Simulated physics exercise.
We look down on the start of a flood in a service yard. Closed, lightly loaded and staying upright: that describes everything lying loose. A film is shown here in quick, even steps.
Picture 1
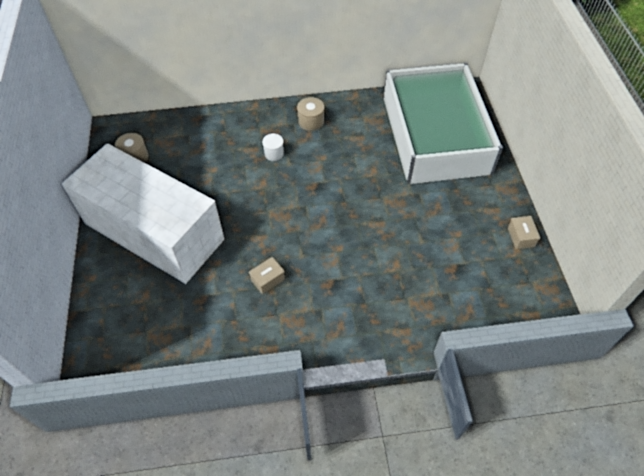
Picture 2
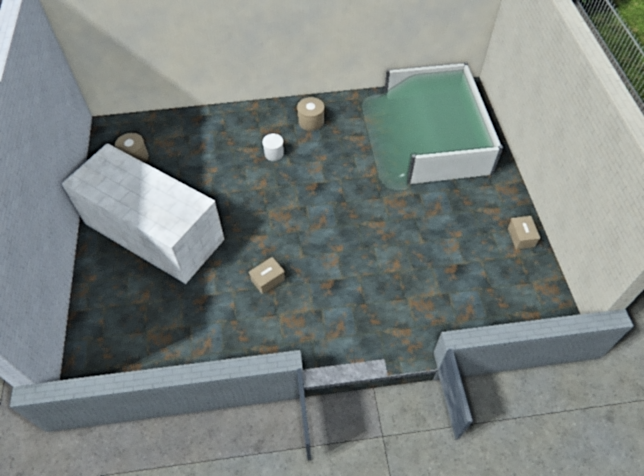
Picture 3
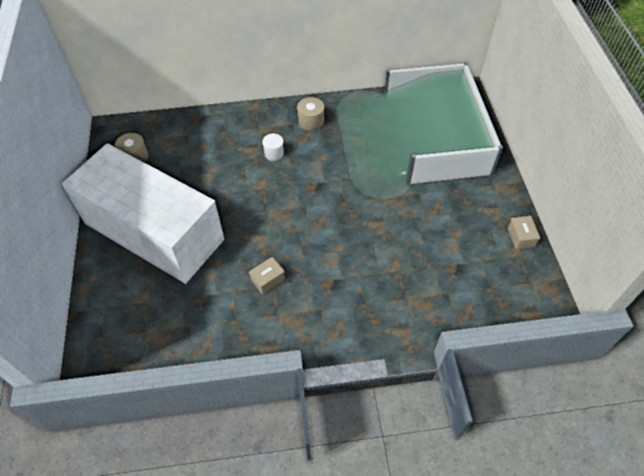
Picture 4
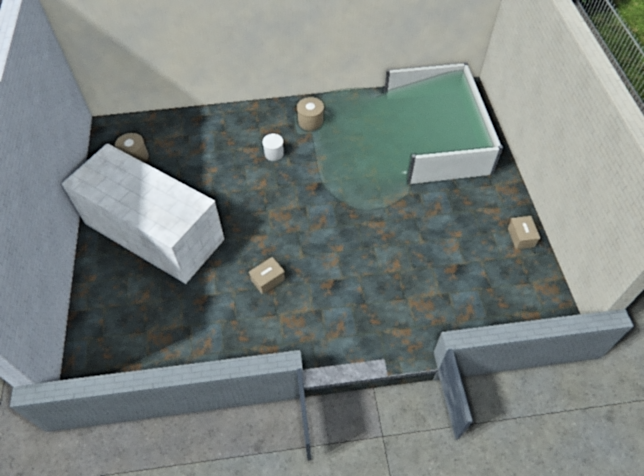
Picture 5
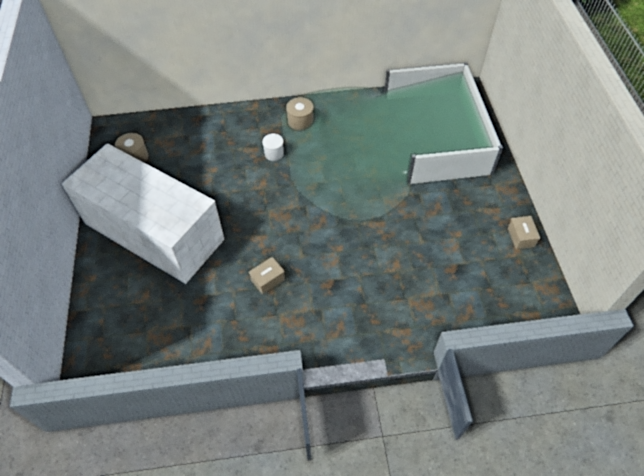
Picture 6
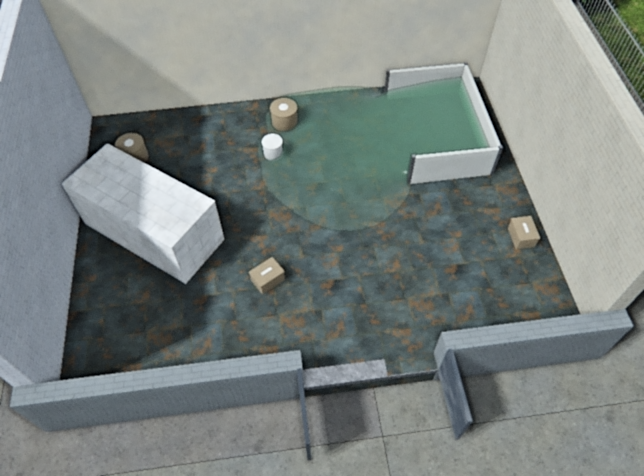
The footage shows green water spreading leftward across a walled yard's dark floor from a white-sided tank after its left side opens, then shifting a round brown tub a short way left while a white pail barely moves.
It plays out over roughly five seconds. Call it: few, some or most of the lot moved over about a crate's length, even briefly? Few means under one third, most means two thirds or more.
Most.
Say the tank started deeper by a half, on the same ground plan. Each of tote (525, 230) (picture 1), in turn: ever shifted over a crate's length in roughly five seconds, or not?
A lesser distance.
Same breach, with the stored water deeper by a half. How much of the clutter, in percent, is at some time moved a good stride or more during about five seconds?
Near 80 per cent of the loose things.
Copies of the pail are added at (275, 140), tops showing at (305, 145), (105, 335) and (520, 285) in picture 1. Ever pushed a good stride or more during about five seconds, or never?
First driven off; second falls short; third falls short.
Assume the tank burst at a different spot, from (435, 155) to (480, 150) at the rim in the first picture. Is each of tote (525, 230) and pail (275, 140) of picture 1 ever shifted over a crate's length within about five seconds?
The first one went the full distance; the second one stopped short.
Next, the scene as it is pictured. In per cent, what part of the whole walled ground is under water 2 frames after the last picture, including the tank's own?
It comes to some 30 in a hundred.
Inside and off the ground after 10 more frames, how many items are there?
The total here is 2.
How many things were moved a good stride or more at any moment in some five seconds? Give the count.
That gives 4.
A moment on, 1 of 5 are well off their spots; 0 afloat.
Next, 2 of 5 are well off their spots; 2 afloat.
Later, 4 of 5 are well off their spots; 4 afloat.
In the end, 4 of 5 are well off their spots, and 4 have been at some point; 4 afloat.
